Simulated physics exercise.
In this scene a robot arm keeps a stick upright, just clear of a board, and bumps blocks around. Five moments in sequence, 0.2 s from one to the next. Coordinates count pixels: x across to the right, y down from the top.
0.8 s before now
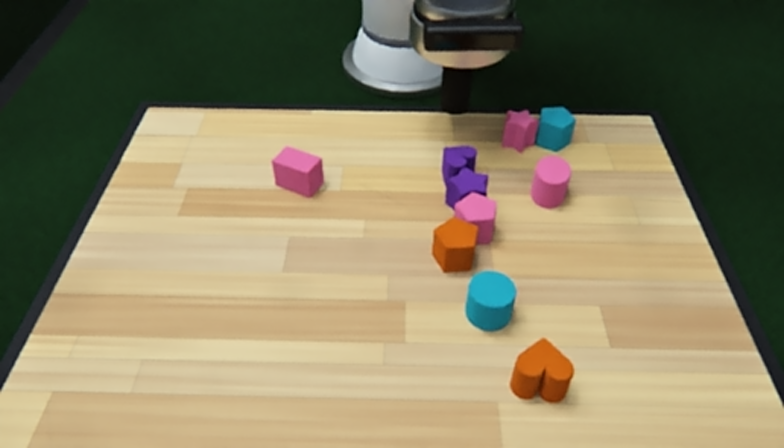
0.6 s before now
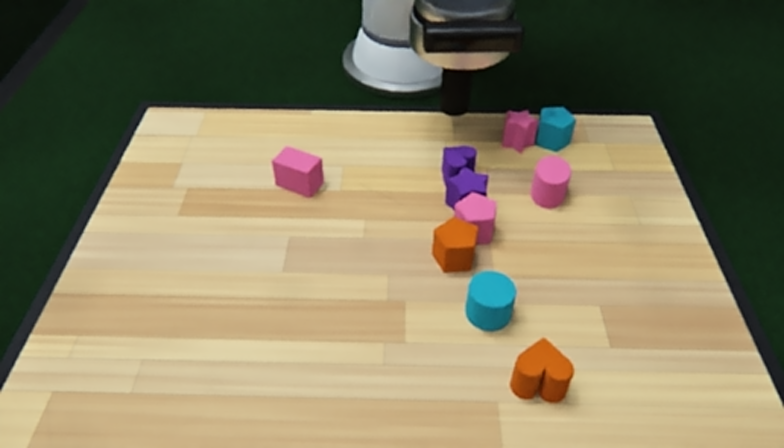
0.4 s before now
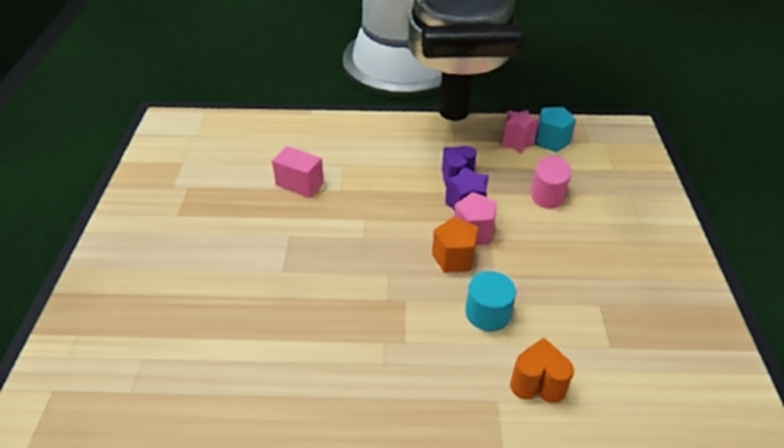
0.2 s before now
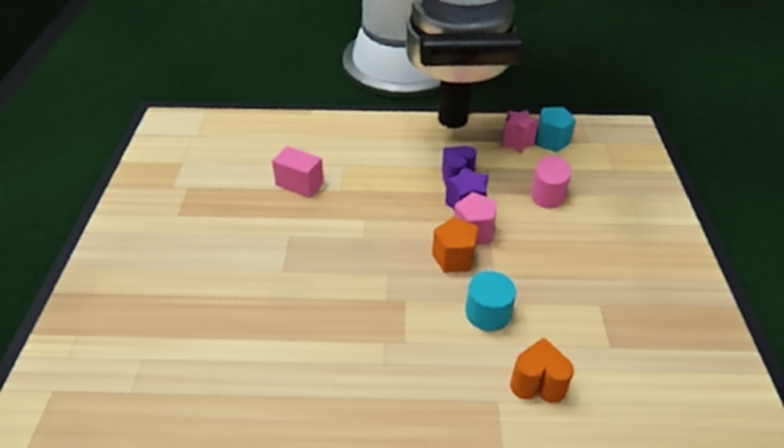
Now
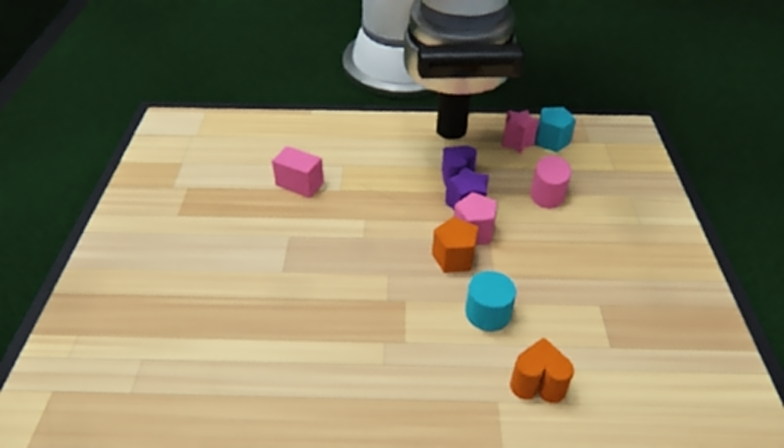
A robot arm with a dark stick starts at the far edge of a wooden board and inches slightly toward the viewer, drawing closer to a purple heart block. The pink, orange, purple and teal blocks scattered across the board all stay where they are.
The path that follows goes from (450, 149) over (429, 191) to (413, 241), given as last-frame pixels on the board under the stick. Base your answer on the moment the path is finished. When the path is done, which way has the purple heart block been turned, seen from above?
Viewed from above: Anti-clockwise.
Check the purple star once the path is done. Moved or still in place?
The purple star changes place.
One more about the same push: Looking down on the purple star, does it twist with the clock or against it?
The block spins clockwise.
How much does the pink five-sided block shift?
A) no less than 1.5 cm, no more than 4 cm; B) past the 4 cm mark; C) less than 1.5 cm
(C)
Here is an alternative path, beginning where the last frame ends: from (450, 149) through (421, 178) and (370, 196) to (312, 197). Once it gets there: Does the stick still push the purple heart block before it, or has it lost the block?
I predict the stick has moved past it.
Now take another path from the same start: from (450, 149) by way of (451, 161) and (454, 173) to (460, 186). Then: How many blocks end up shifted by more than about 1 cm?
That's three or more.
On the path given first. One third of the way, stick at (436, 158); purple heart block at (462, 163), turned 45° anticlockwise; purple star at (481, 184), turned 20° clockwise; pink five-sided block at (480, 209).
Two thirds of the way, stick at (424, 188); purple heart block at (462, 165), turned 75° anticlockwise; purple star at (484, 185), turned 25° clockwise; pink five-sided block at (481, 210).
At the end, stick at (414, 223); orange five-sided block in place; purple heart block at (462, 165), turned 75° anticlockwise; purple star at (484, 185), turned 25° clockwise; pink five-sided block at (481, 210).
